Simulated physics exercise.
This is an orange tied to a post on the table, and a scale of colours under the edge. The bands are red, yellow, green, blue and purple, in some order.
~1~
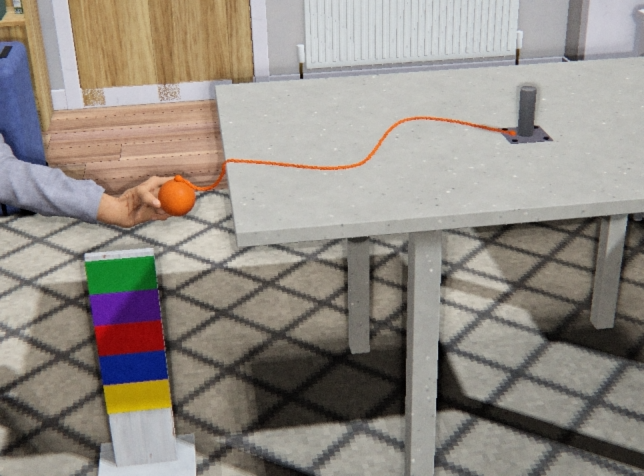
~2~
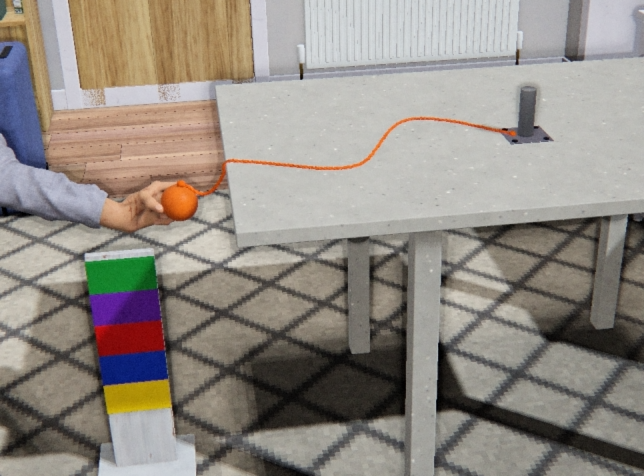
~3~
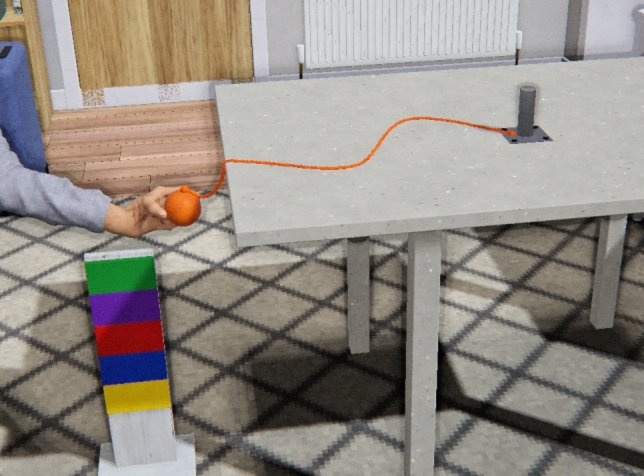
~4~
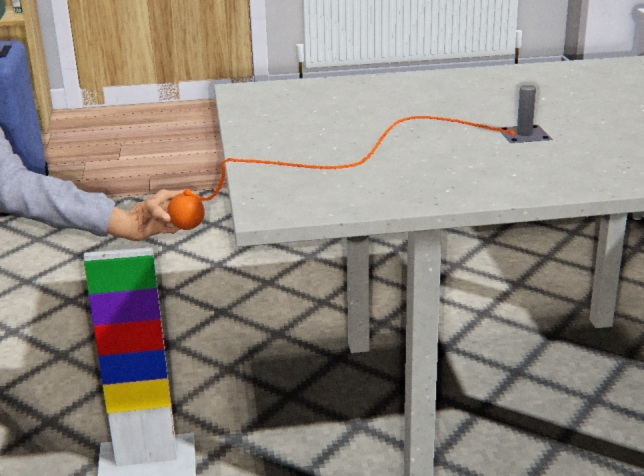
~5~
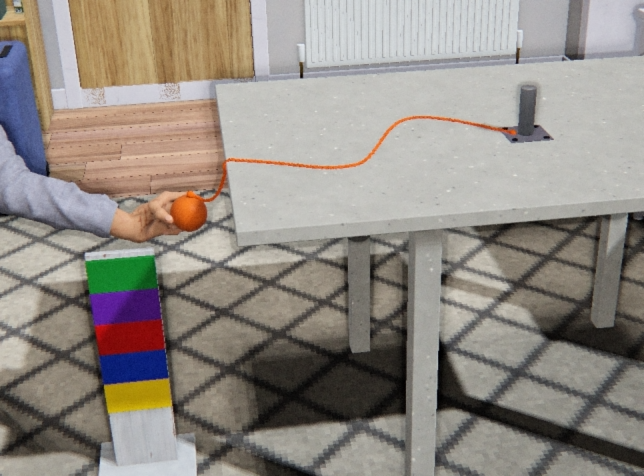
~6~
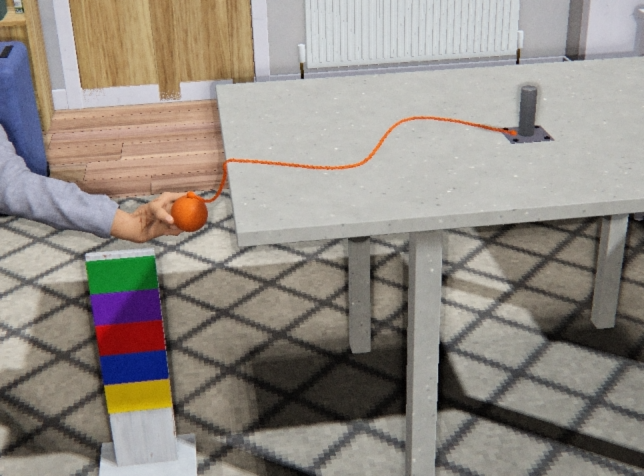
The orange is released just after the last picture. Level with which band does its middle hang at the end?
At red.
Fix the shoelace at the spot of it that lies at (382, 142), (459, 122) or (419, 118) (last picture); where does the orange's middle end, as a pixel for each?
About (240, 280), (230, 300) and (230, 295).
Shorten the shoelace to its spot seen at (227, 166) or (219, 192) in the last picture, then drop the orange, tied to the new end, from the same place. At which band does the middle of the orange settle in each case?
In that order: Green; purple.
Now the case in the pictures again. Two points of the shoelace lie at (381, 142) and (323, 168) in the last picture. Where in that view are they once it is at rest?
They go to (321, 142) and to (225, 149).
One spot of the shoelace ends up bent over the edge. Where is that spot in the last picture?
At (323, 168), roughly.
Early on, orange near (213, 313); level with purple.
Midway, orange near (263, 298); level with red.
Near the end, orange near (231, 311); level with red.
Finally, orange near (225, 308); level with red. Its centre hangs level with the red band.
